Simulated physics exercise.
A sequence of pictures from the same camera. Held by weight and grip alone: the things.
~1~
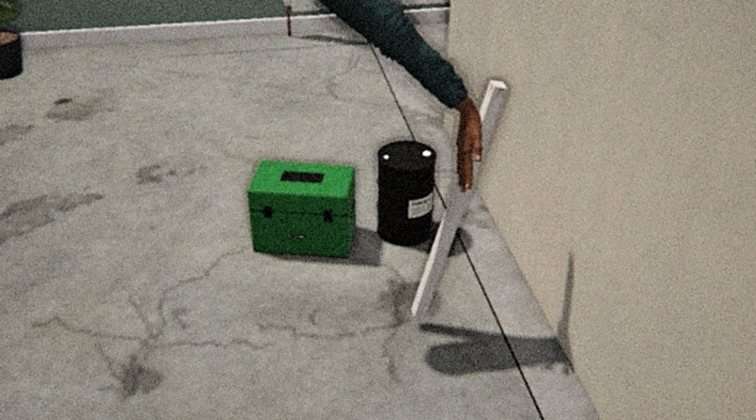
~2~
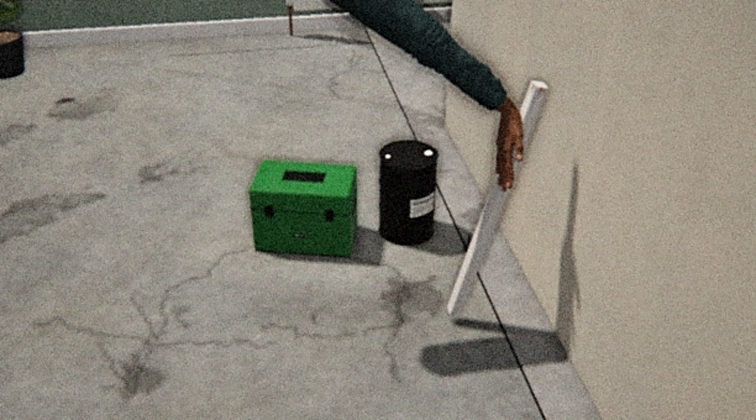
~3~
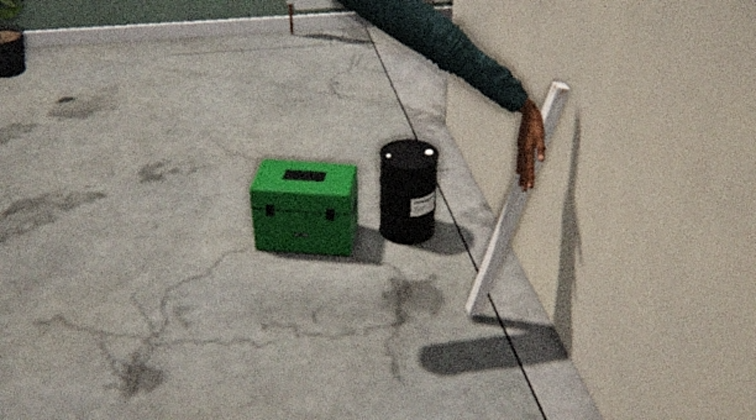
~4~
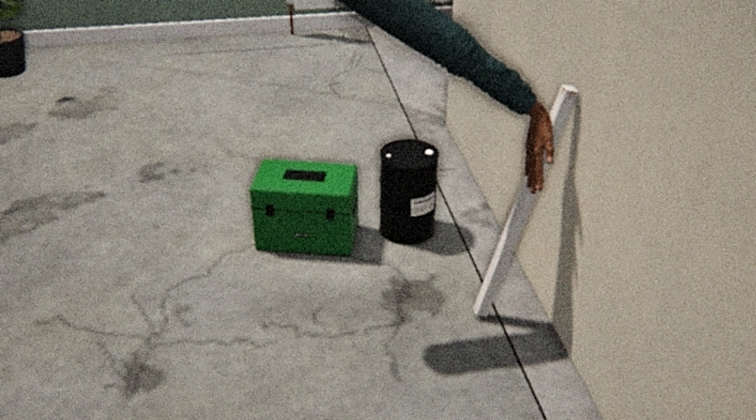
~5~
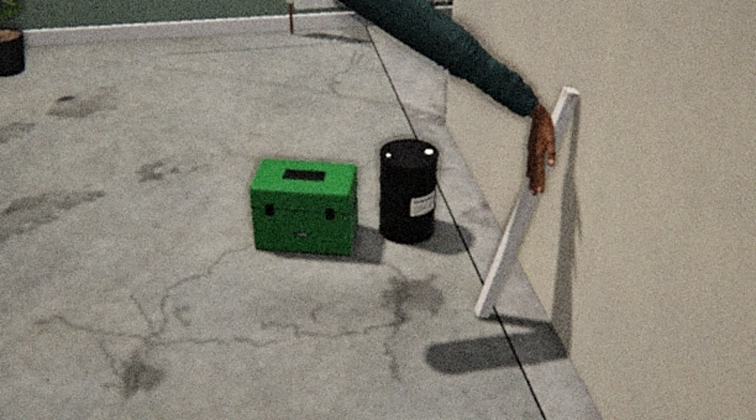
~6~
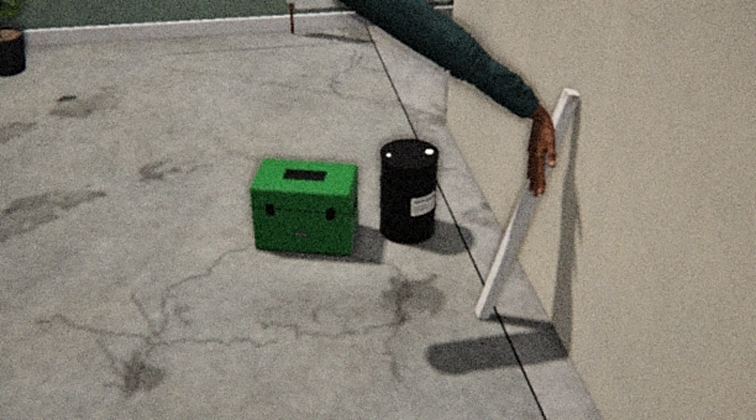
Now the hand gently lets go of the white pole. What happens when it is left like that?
It stays as it was.
Then, 0.20 s past the last view, nothing moves.
Then, 0.70 s past the last view, white pole resting near (523, 213).
Finally, all 3 still in place. Final places as the last picture's camera would see them, white pole near (523, 213). The pole holds.
